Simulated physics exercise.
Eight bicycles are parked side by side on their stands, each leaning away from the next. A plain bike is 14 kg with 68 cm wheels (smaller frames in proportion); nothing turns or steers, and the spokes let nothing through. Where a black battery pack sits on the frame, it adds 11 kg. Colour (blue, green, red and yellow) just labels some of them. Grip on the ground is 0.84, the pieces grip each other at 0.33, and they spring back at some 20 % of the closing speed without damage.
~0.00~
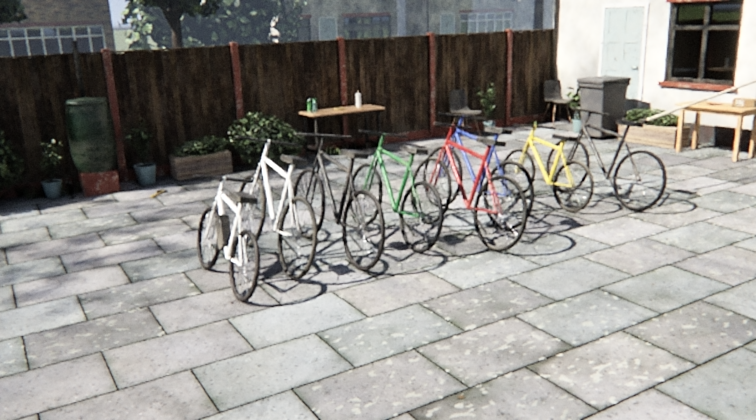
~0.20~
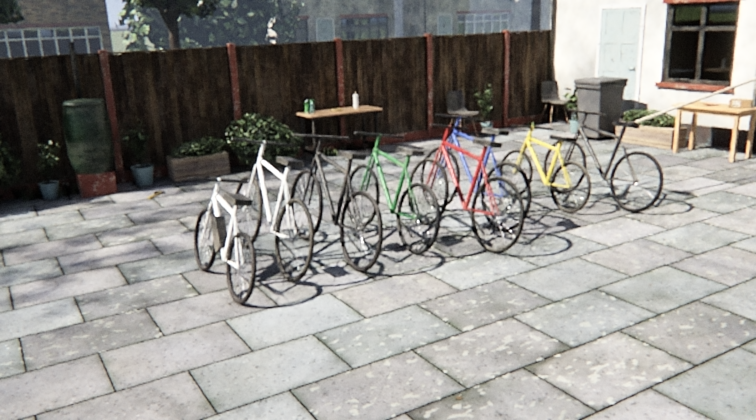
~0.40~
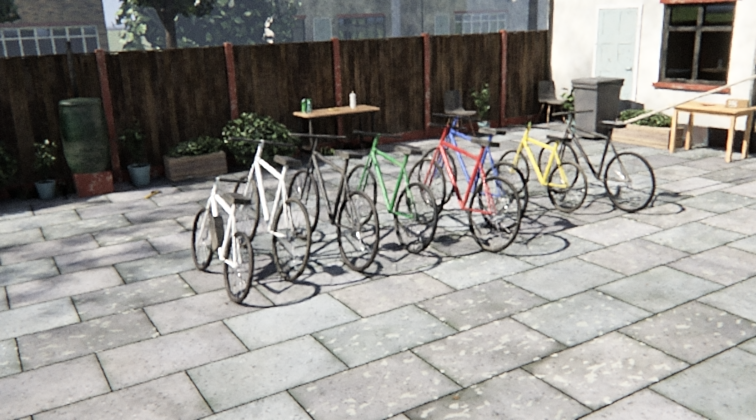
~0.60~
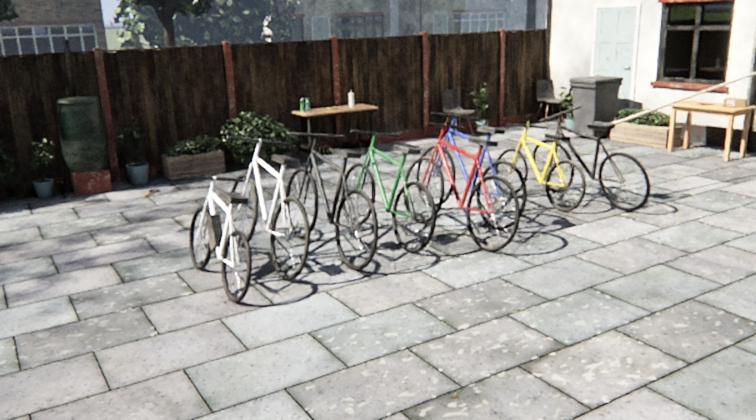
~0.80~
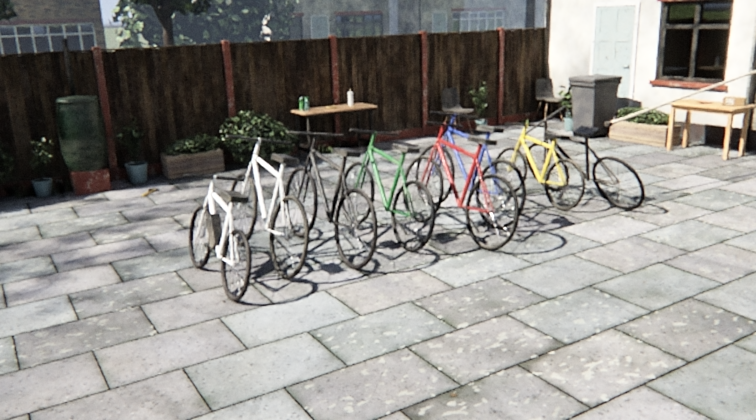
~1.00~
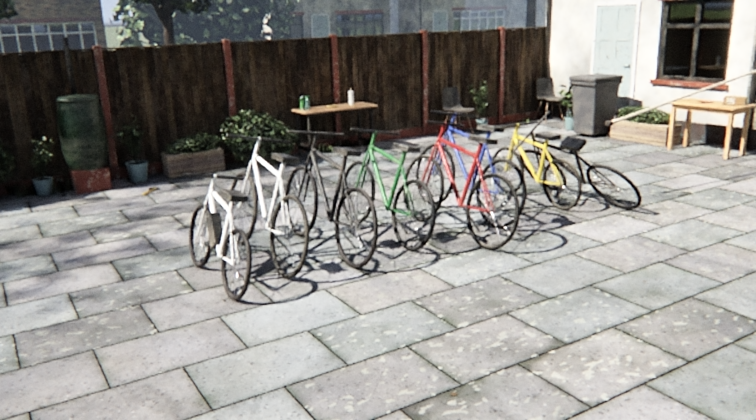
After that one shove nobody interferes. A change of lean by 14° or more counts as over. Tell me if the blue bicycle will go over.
In the end the blue bicycle stays standing.
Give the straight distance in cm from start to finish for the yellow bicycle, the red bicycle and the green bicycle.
About: Yellow 60, red 0, green 0.
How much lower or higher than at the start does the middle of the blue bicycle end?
It ends some 0 cm lower.
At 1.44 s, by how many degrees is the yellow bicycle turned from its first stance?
Some 70°.
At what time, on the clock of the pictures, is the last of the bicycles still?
At about 2.0 s.
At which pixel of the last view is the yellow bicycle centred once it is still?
Around (504, 192).
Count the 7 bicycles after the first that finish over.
1 of them.
Around 1.16 s, 1 of the 7 other bicycles over; blue bicycle unmoved; yellow bicycle tipped 27°.
Around 1.28 s, 1 of the 7 other bicycles over; blue bicycle unmoved; yellow bicycle tipped 40°.
Around 1.44 s, 1 of the 7 other bicycles over; blue bicycle unmoved; yellow bicycle tipped 66°.
Around 1.64 s, 1 of the 7 other bicycles over; blue bicycle unmoved; yellow bicycle lying flat.
Finally (2.2 s), 1 of the 7 other bicycles over; blue bicycle unmoved; yellow bicycle lying flat; green bicycle unmoved. Six left standing. Seen by the last camera, middles, blue bicycle near (468, 164), yellow bicycle near (504, 192).
